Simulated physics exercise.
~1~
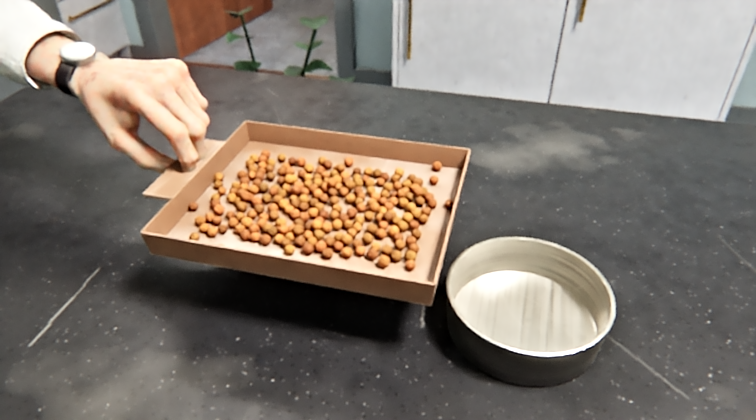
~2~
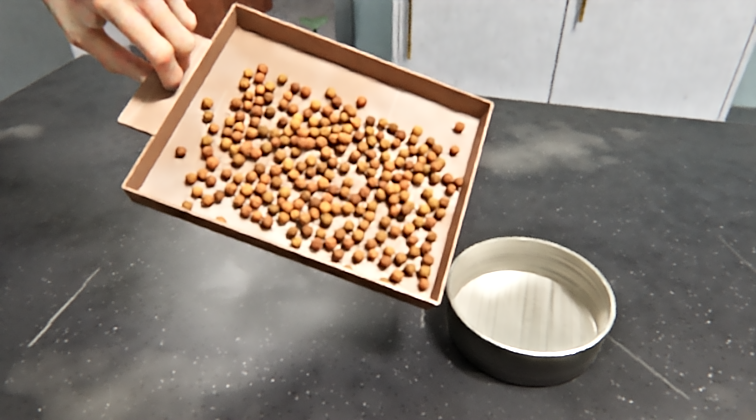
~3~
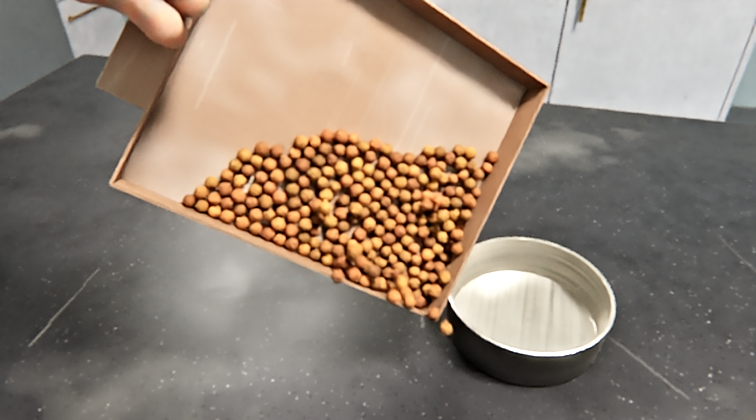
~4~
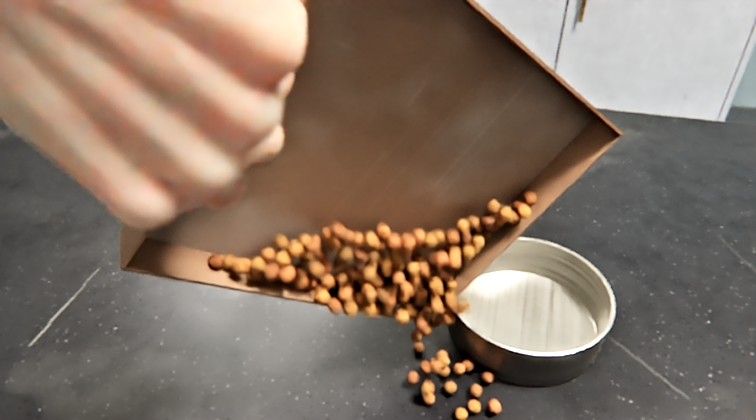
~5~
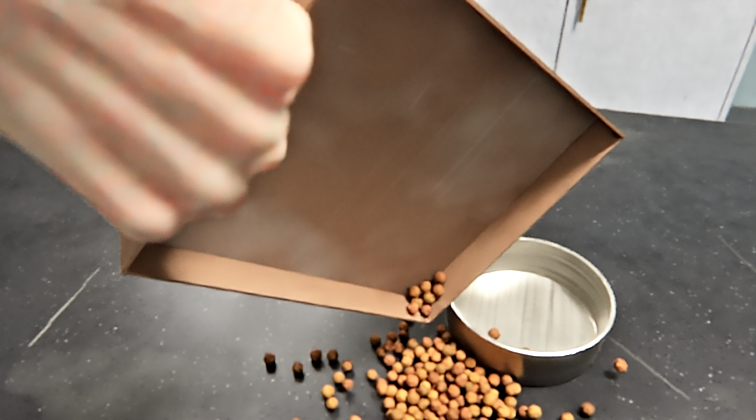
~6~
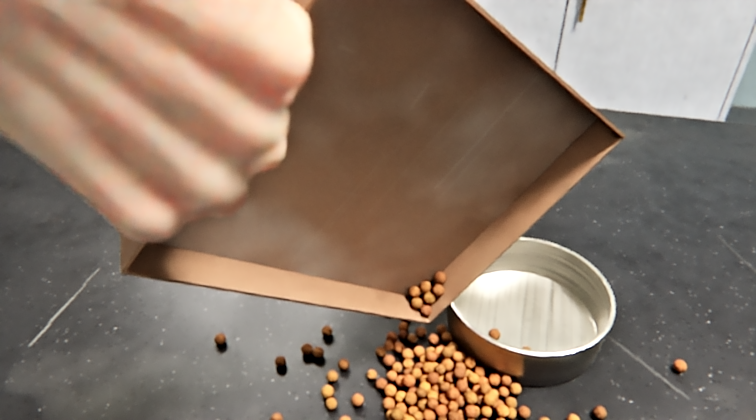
A shallow tan tray of small round orange-brown cereal balls, gripped by a hand with a dark-strapped watch, is held over a dark speckled countertop, seen from slightly above with pale cabinets behind. A round metallic dish with dark sides sits empty to the right. The hand tilts the tray steeply, and the balls slide into its lower corner. They spill over that corner beside the dish, missing its opening and piling on the countertop in front. Several roll away to either side, and the tray stops, still tilted, with a few balls in its corner and the dish empty.
